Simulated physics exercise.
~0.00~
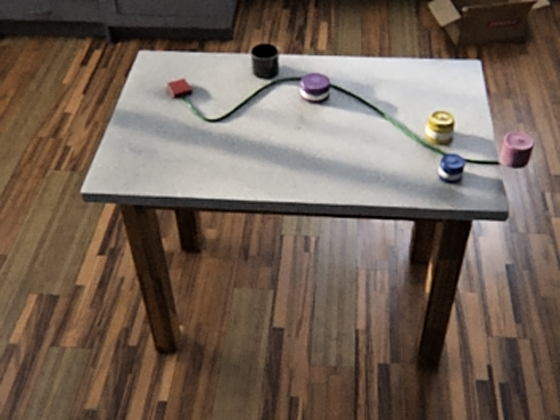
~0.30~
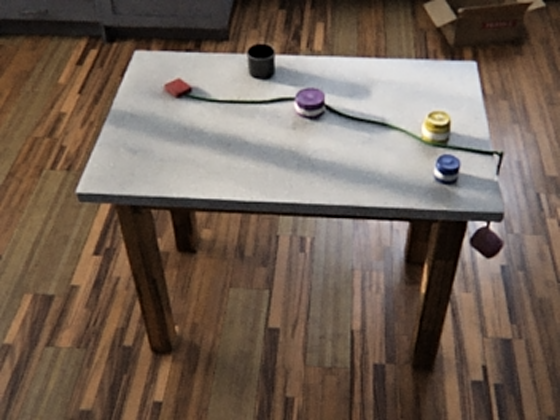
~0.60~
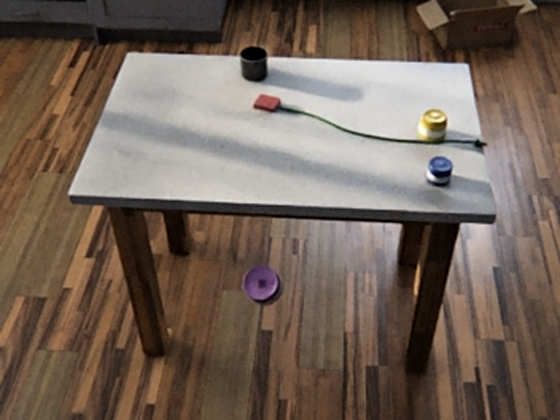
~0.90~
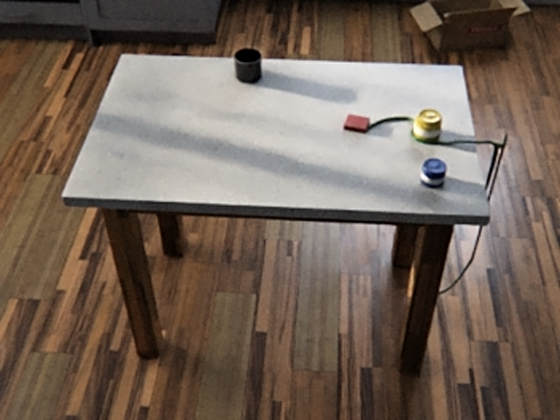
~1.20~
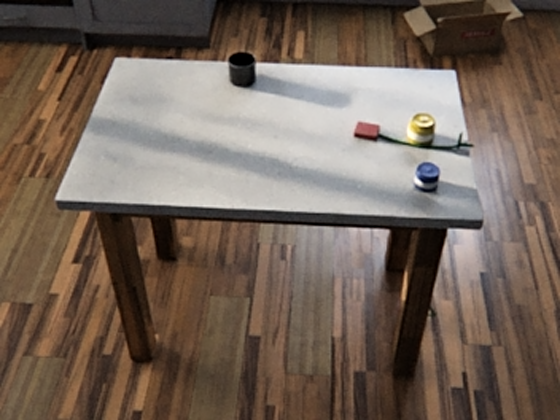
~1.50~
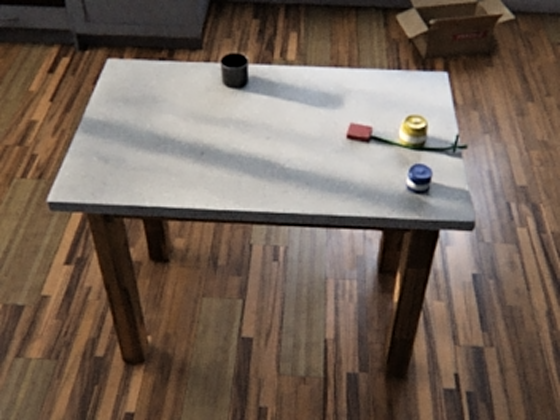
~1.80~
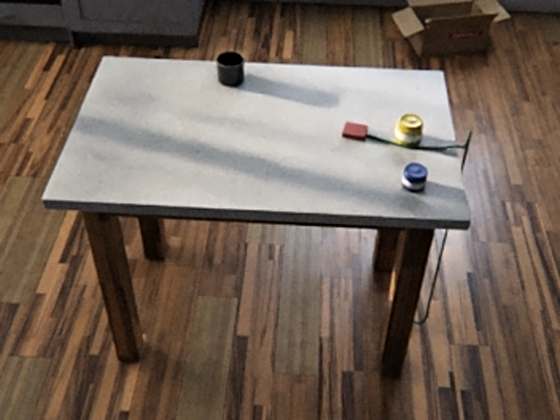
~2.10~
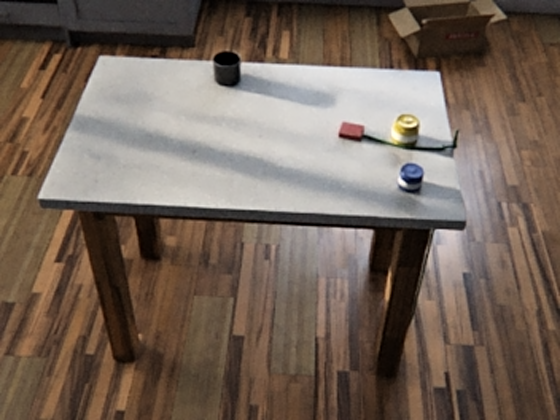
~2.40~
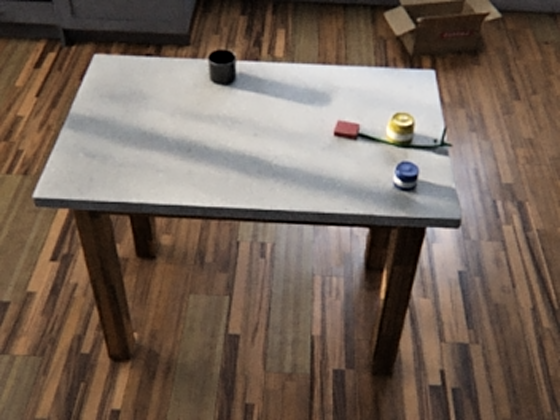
A pink object dropped off the right edge of the table, tugging a dark cord that knocked the purple tin to the floor and dragged the red block rightward until it stopped beside the yellow jar, while the black mug and blue canister stayed put.
